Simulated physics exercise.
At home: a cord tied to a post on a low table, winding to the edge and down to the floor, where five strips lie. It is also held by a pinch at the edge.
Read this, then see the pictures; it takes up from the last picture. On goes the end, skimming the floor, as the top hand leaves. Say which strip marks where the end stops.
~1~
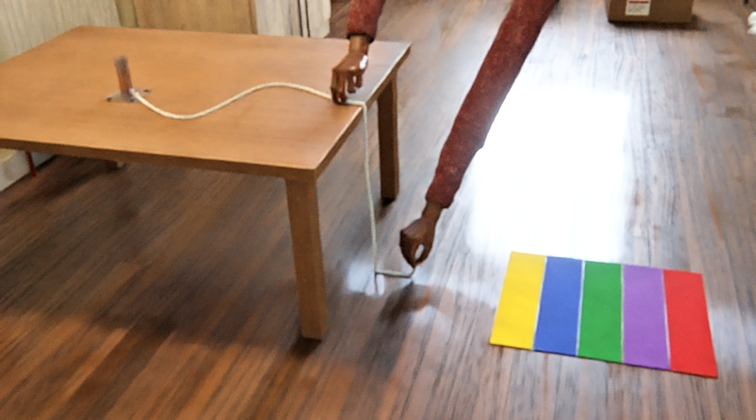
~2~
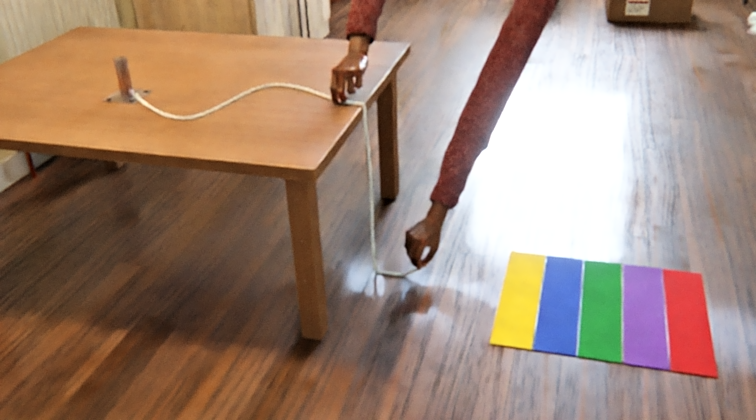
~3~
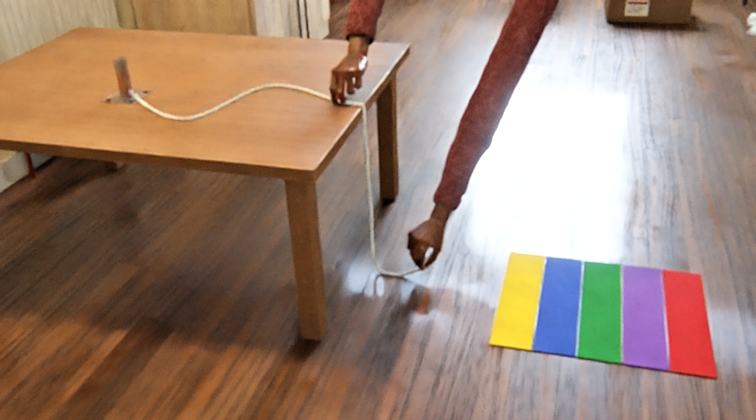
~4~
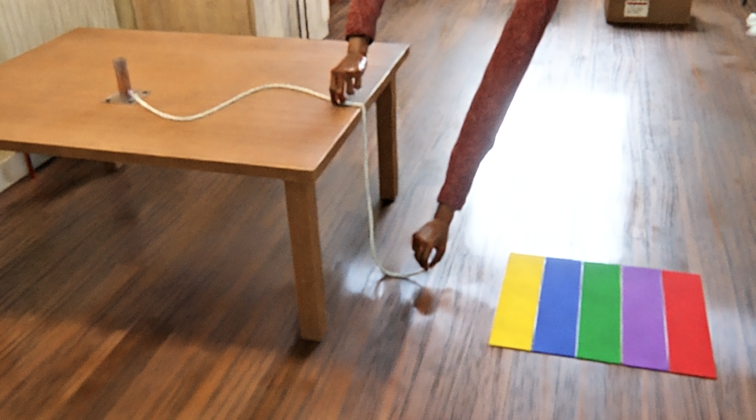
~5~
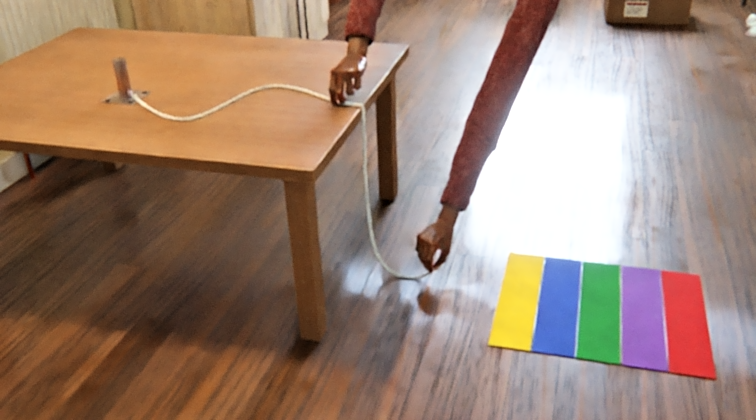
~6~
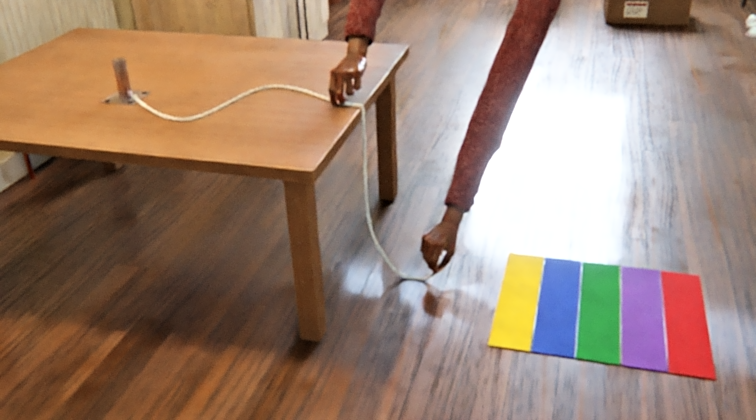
The purple strip marks it.
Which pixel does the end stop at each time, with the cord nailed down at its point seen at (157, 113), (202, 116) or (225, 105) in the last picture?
In order of the tries: About (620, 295), about (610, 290), about (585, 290).
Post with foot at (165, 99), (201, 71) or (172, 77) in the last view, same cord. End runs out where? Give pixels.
About (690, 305), then (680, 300), then (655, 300).
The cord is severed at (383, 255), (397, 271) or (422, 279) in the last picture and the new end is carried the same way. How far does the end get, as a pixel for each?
Try 1: (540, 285); try 2: (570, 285); try 3: (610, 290).
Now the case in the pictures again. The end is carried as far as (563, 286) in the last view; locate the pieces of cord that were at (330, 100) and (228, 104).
You'll find them at (374, 155) and (272, 102).
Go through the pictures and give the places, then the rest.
In the first frame, end (415, 265); yellow (514, 327); blue (557, 333); green (600, 339); purple (646, 346); red (692, 353).
In the second frame, end (421, 266); cord through (153, 109) (219, 108) (284, 85) (351, 103) (370, 175) (374, 250).
In the third frame, end (425, 267).
In the fourth frame, end (429, 268); cord through (152, 110) (218, 108) (283, 86) (350, 104) (366, 176) (373, 251).
In the fifth frame, end (433, 269).
In the sixth frame, end (438, 270); cord through (151, 110) (217, 109) (283, 87) (350, 105) (365, 177) (381, 252).
Soon after, end near (563, 286); over blue.
After that, end near (611, 292); over green.
At the stop, end near (639, 296); over purple. The purple one.
